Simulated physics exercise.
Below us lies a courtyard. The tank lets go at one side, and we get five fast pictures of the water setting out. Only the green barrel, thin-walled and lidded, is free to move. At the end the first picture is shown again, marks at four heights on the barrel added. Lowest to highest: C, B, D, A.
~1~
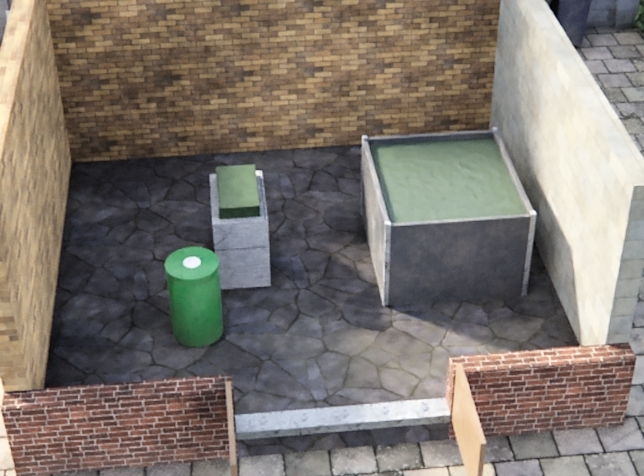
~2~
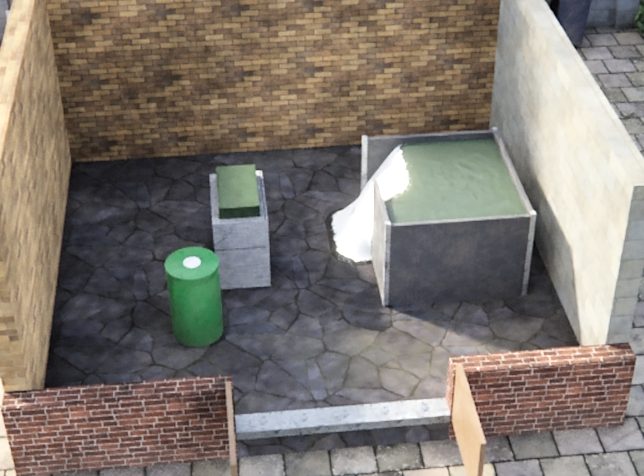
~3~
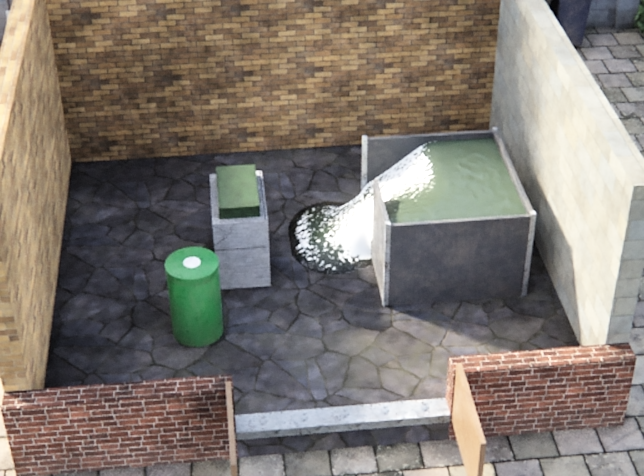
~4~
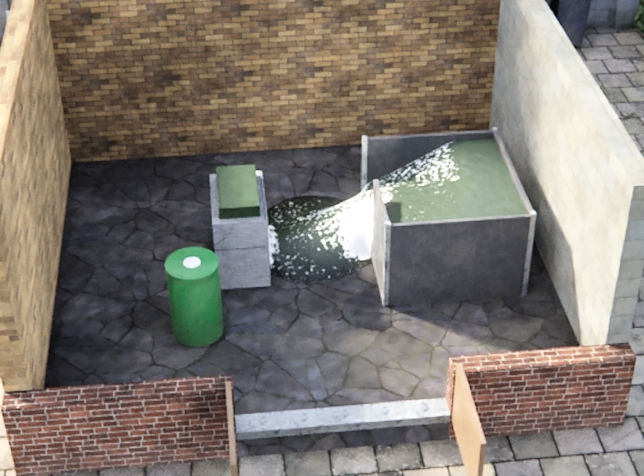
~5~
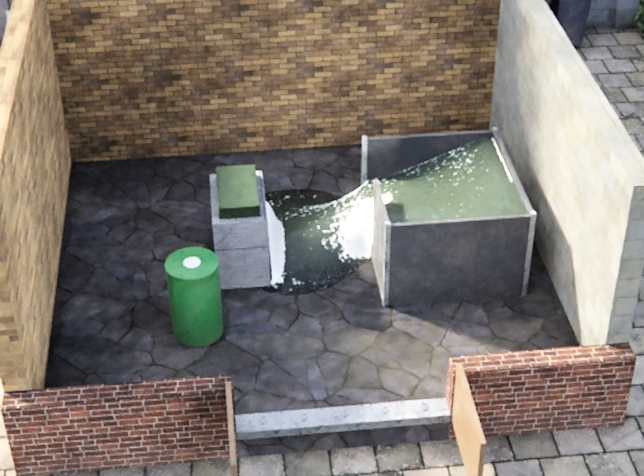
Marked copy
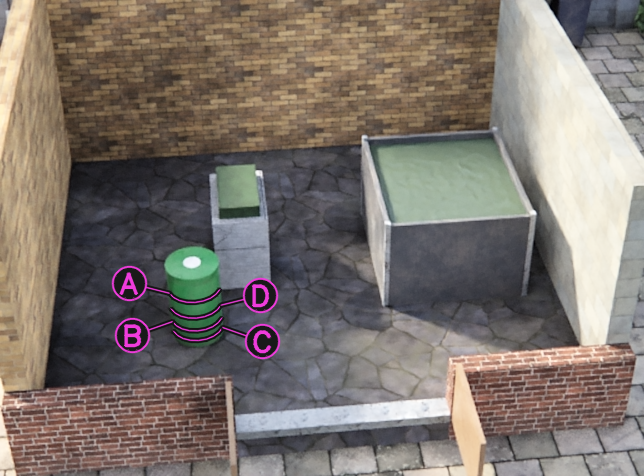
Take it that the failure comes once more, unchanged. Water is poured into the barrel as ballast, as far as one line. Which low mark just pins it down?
B is the one.
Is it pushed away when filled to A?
No.
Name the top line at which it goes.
C it is.
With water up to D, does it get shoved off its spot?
No.
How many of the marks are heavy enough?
Three of the four.
In magenta, A at (195, 302); B at (197, 330); C at (198, 340); D at (196, 318); from the bottom up C, B, D, A.
With A, it does not move.
With B, it does not move.
With C, it is pushed about its own width away.
With D, it does not move.
